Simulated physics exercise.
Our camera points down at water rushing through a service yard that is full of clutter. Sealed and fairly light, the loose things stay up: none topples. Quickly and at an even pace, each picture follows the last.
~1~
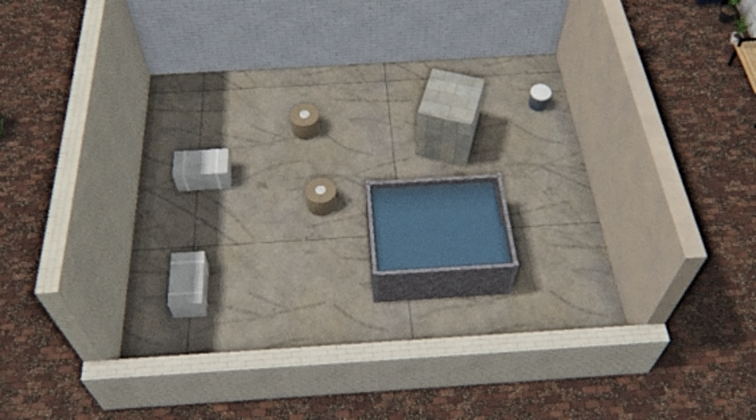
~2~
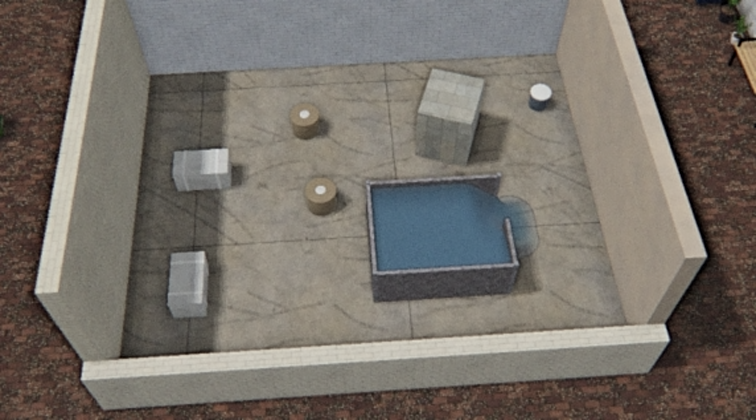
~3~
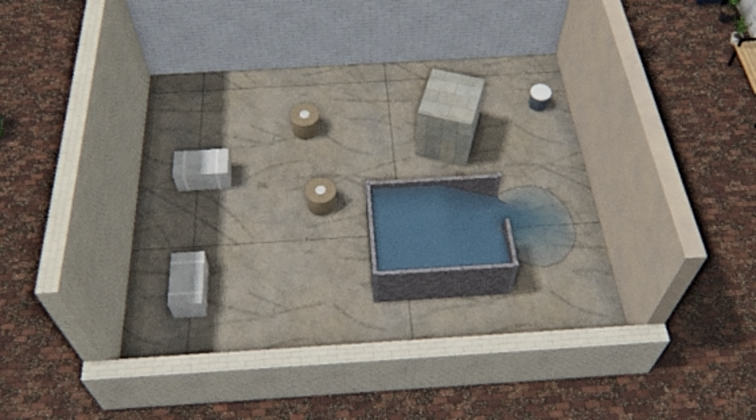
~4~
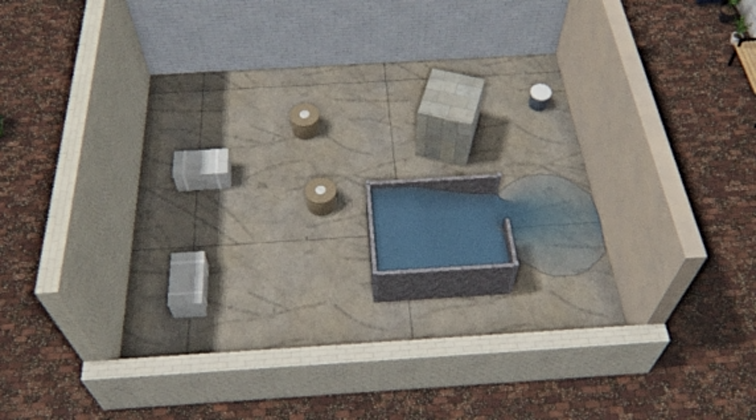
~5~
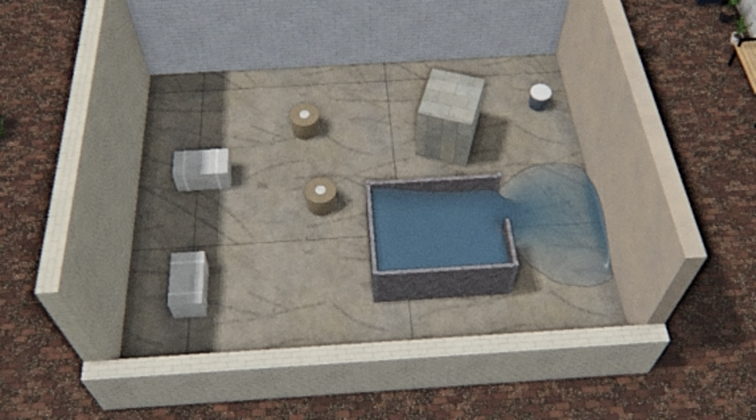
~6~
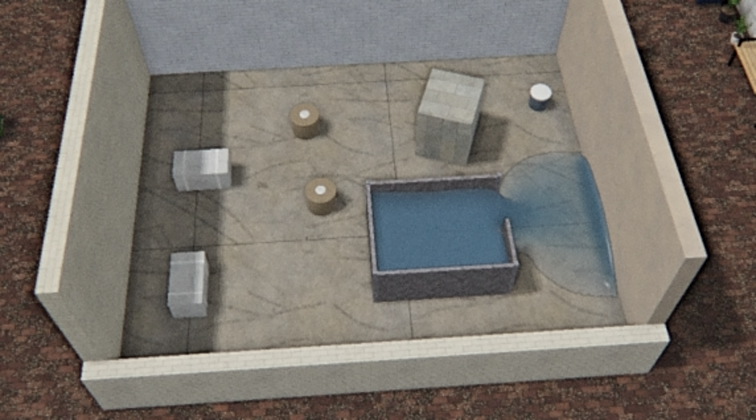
Walled service yard from above, water pouring through a gap in a tank's right side, spreading to the right wall.
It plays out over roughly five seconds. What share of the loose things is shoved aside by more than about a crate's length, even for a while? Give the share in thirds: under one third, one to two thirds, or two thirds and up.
So the part that moves far is short of the one-third mark.
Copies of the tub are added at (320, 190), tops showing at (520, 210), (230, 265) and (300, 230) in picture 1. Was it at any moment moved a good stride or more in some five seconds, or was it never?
Results - 1: Ends up far away; 2: Doesn't go far; 3: Doesn't go far.
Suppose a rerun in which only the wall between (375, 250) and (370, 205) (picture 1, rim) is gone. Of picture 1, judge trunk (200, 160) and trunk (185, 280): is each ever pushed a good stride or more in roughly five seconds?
Went past that, went past that.
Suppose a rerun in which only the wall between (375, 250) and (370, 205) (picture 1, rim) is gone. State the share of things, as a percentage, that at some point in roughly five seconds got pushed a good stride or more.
Roughly 40 per cent.
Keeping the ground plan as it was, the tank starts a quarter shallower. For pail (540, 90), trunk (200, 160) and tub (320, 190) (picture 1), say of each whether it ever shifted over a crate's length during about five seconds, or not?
In the order asked: Over that distance, below that distance and below that distance.
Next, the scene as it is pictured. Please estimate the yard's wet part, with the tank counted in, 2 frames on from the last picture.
I'd put it at around 20 in a hundred.
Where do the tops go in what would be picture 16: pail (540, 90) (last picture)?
Somewhere near (495, 54).
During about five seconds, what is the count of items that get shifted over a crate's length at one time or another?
Number: 1.
A moment on, 0 of 5 are well off their spots; 0 afloat.
Next, 1 of 5 are well off their spots; 0 afloat.
Later, 1 of 5 are well off their spots; 0 afloat.
In the end, 1 of 5 are well off their spots, and 1 have been at some point; 0 afloat.
